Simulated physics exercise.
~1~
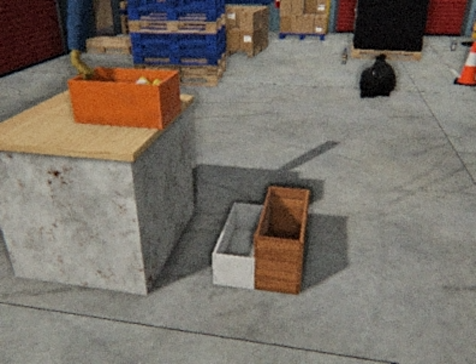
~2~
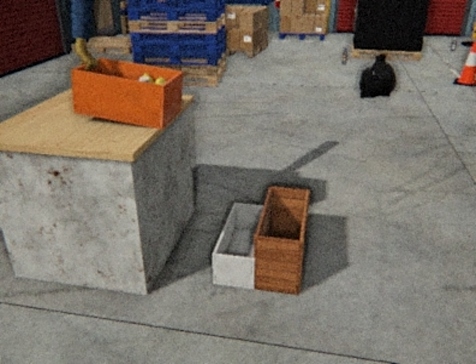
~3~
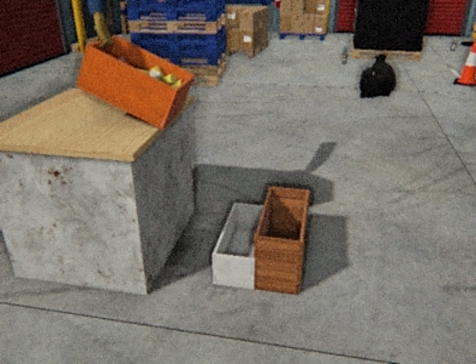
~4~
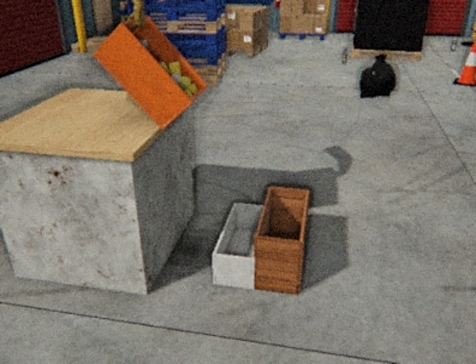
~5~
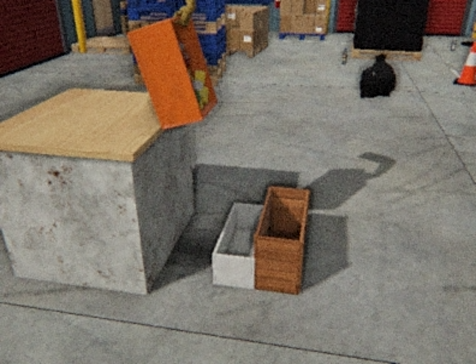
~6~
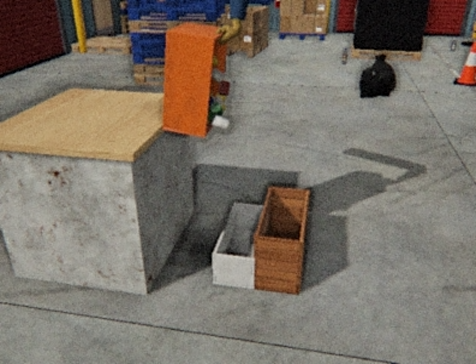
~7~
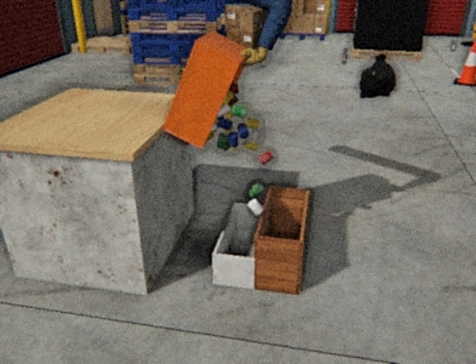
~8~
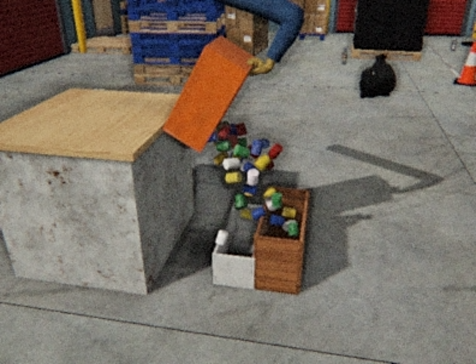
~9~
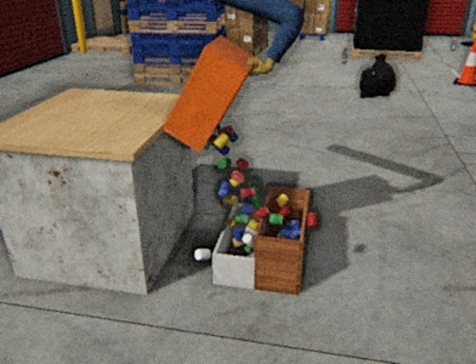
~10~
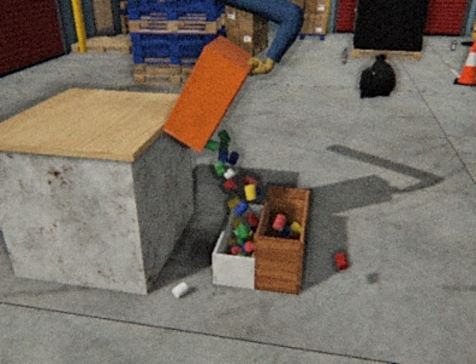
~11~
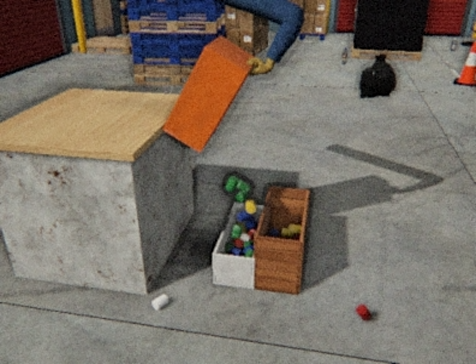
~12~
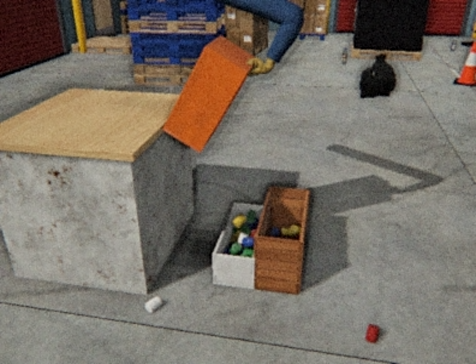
An orange crate tips and pours small colourful jars into two boxes, spilling two outside.
